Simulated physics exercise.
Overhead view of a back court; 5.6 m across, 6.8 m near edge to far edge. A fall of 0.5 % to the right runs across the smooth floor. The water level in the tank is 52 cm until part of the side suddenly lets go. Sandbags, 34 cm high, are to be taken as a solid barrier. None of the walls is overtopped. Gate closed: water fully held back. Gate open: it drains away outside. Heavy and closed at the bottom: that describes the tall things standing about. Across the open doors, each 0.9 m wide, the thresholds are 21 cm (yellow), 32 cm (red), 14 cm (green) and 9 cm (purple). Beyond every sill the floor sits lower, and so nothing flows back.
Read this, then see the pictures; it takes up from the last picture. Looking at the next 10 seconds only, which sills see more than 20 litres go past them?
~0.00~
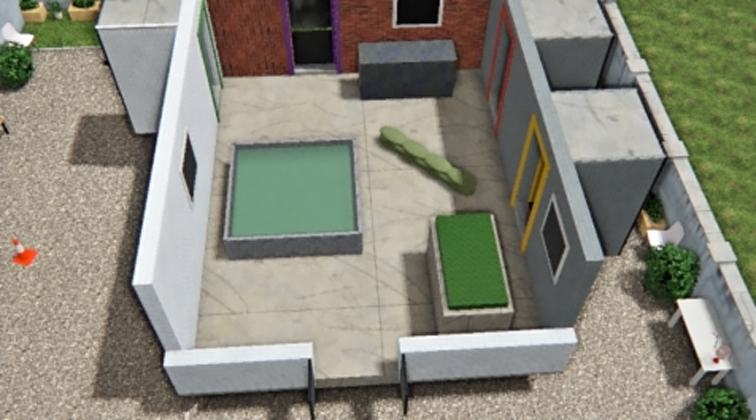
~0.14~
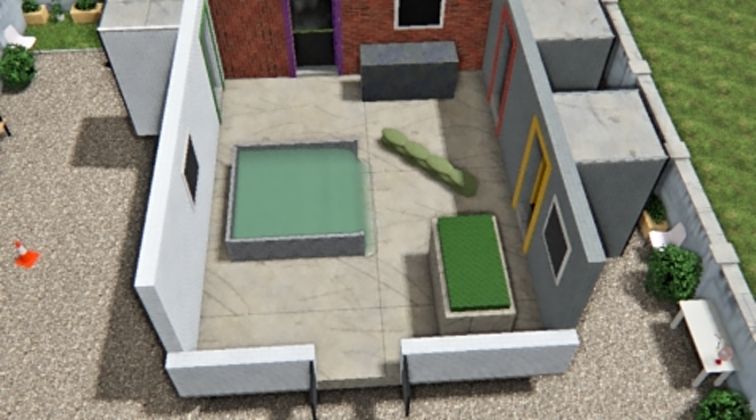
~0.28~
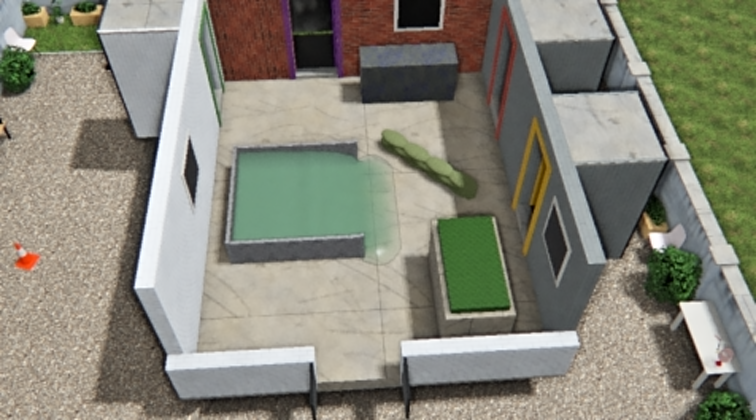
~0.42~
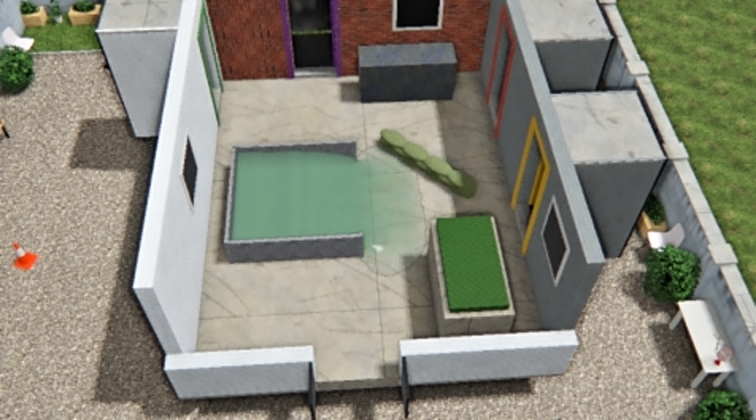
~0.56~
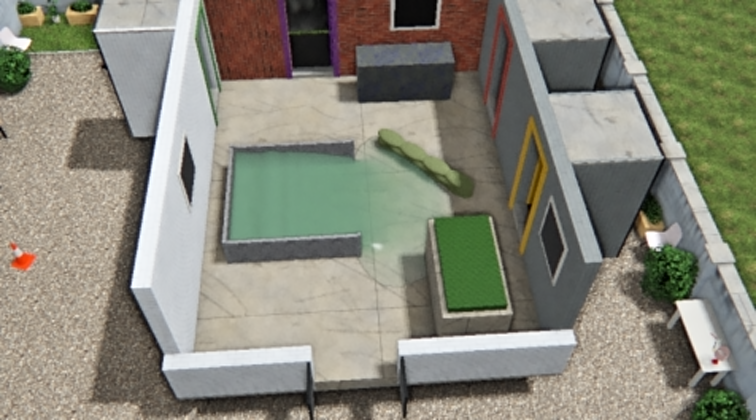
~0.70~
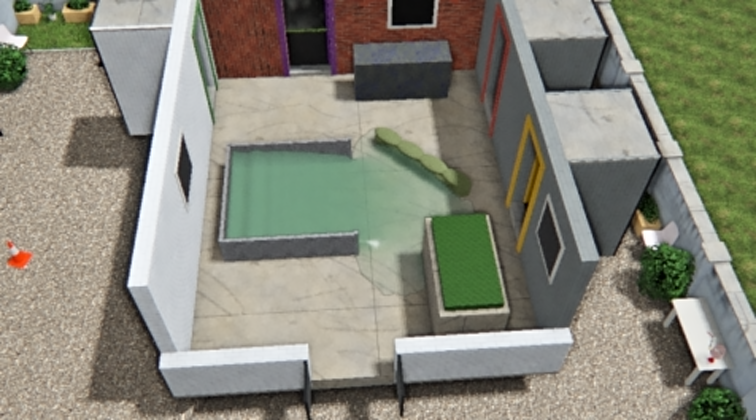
Over those seconds, the yellow door sees more than 20 litres; the red door sees 20 litres or less; the green door sees 20 litres or less; the purple door sees 20 litres or less.
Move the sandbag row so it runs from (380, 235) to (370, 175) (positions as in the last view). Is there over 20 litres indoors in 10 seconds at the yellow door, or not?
Well, at yellow the limit is respected.
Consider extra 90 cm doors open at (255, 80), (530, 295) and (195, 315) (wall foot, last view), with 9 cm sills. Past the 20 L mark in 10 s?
Less, more, less.
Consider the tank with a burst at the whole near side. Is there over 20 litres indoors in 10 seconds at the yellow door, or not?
Relative to that limit, yellow ends up on the low side.
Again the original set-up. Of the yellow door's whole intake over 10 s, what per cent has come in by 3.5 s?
90 percent or so by then.
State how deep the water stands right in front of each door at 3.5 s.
Centimetres: Yellow 28 / red 3 / green 0 / purple 7.
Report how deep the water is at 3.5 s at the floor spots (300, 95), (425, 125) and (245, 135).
2, 2, 0 cm.
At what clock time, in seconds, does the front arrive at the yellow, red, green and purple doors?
Yellow = 0.9 s, red = 2.4 s, green = 4.5 s, purple = 3.0 s.
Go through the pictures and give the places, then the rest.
In the first picture, still water, 52 cm deep, in the tank at (294, 189).
In the second picture, water pours out at (358, 200) and has run 1.1 m, to (369, 253); typically 4 cm deep outside, 52 cm at the tank's back.
In the third picture, the front is at (383, 260), 1.3 m from the gap at (358, 203); 1.3 m2 of floor is under water; 52 cm left at the back of the tank.
In the fourth picture, water pours out at (356, 203) and has run 1.5 m, to (381, 149); typically 8 cm deep outside, 52 cm at the tank's back.
In the fifth picture, water pours out at (354, 202) and has run 1.9 m, to (426, 271); typically 8 cm deep outside, 51 cm at the tank's back.
In the sixth picture, the front is at a hidden place, 2.2 m from the gap at (351, 201); 4.5 m2 of floor is under water; 46 cm left at the back of the tank.
After 1.4 s water covers 20 % of the floor and is deepest (38 cm) near (515, 234); yellow door 29 cm at the sill, 3 L in, red door not reached, green door not reached, purple door not reached.
After 2.2 s water covers 35 % of the floor and is deepest (42 cm) near (516, 242); yellow door 35 cm at the sill, 54 L in, red door not reached, green door not reached, purple door not reached.
After 3.5 s water covers 60 % of the floor and is deepest (31 cm) near (510, 353); yellow door 28 cm at the sill, 151 L in, red door 3 cm at the sill, 0 L in, green door not reached, purple door 7 cm at the sill, 0 L in.
After 6.0 s water covers 75 % of the floor and is deepest (20 cm) near (543, 351); yellow door 12 cm at the sill, 167 L in, red door 3 cm at the sill, 0 L in, green door 6 cm at the sill, 0 L in, purple door 7 cm at the sill, 0 L in.
After 10.0 s water covers 95 % of the floor and is deepest (12 cm) near (205, 210); yellow door 7 cm at the sill, 167 L in, red door 9 cm at the sill, 0 L in, green door 5 cm at the sill, 0 L in, purple door 6 cm at the sill, 0 L in.
